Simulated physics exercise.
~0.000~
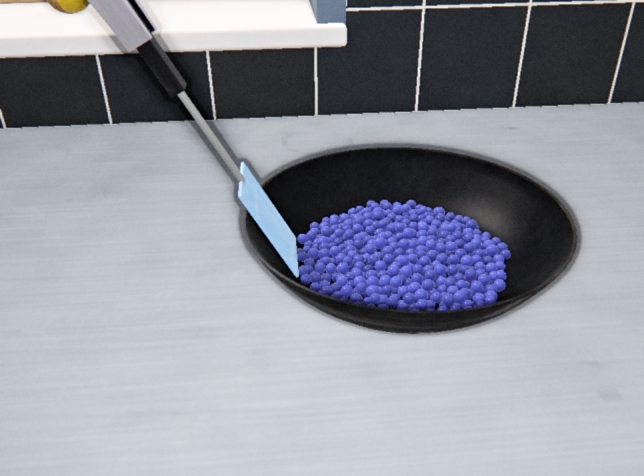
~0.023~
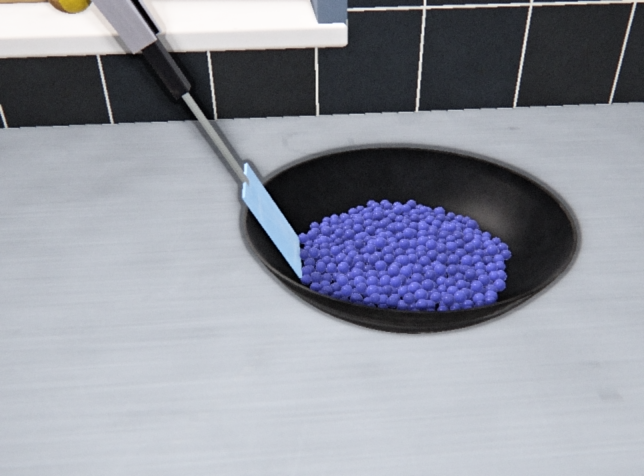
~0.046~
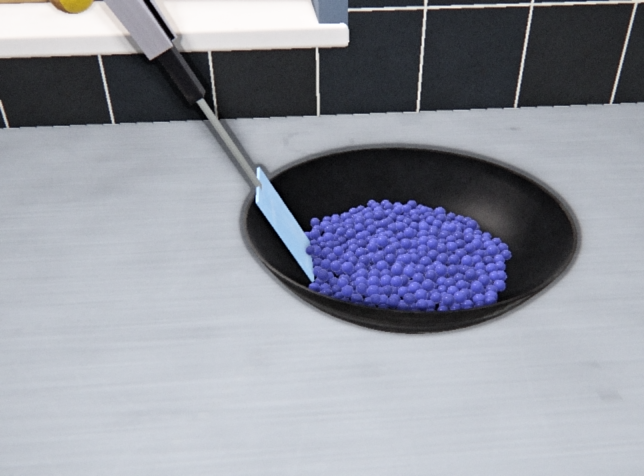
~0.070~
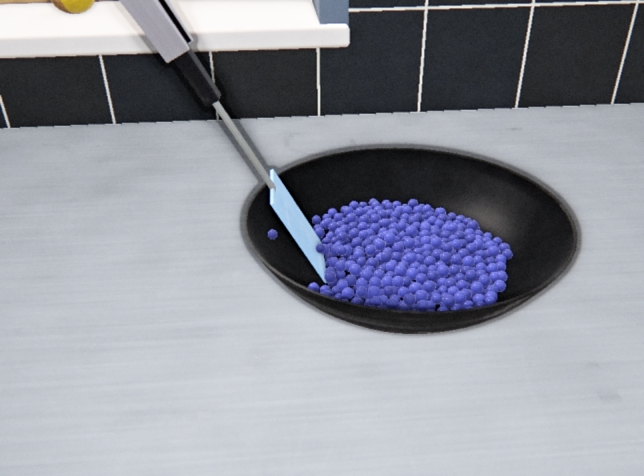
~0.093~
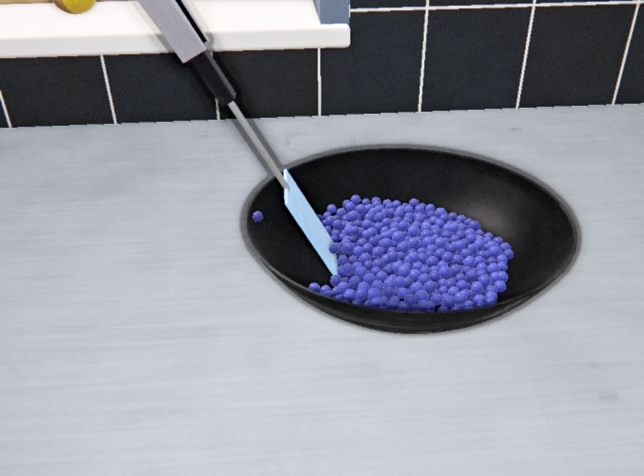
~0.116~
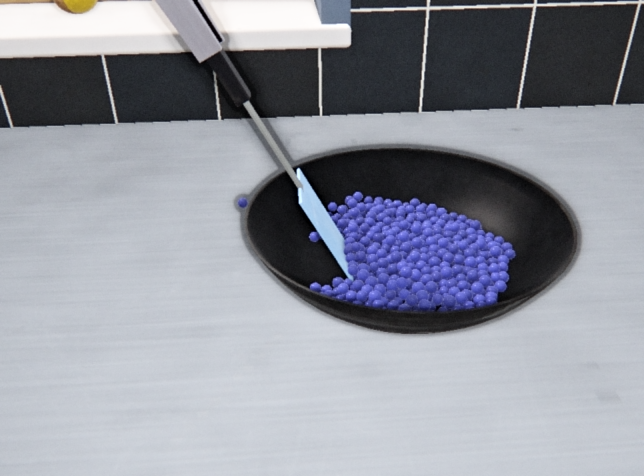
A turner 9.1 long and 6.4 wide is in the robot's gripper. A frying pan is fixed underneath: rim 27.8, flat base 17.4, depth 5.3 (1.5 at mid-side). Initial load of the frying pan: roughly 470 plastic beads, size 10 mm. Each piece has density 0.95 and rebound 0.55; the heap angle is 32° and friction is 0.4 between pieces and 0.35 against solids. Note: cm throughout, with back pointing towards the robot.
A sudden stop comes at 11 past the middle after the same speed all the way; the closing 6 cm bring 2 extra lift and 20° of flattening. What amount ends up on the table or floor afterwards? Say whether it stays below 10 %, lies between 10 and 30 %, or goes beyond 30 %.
It stays below 10 %.
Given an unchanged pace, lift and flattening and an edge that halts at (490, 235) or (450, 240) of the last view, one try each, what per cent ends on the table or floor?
Roughly 0 and 0 per cent.
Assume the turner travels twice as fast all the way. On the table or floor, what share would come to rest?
15 per cent, about.
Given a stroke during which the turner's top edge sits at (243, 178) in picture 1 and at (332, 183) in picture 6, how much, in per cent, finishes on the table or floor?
Near 15 in a hundred.
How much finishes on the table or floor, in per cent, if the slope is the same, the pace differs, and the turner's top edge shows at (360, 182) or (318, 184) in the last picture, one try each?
Estimates: About 20 %, about 15 %.
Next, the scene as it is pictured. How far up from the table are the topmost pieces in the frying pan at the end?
Height at rest: Roughly 4.5 cm.
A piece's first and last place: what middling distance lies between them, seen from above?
Roughly 3 cm.
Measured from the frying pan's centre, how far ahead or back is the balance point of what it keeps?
3.0 cm ahead.
After 0.24 s, sloping 62°, highest piece 6 above the table; 466 in the frying pan, 1 on the blade or in flight.
After 0.36 s, sloping 55°, highest piece 4 above the table; 466 in the frying pan, 1 on the table or floor.
After 0.62 s, sloping 42°, highest piece 6 above the table; 435 in the frying pan, 28 on the table or floor, 4 on the blade or in flight.
After 1.67 s, sloping 42°, highest piece 5 above the table; 435 in the frying pan, 32 on the table or floor.
In the end, 435 in the frying pan, 32 on the table or floor. That is 7 % on the table or floor.
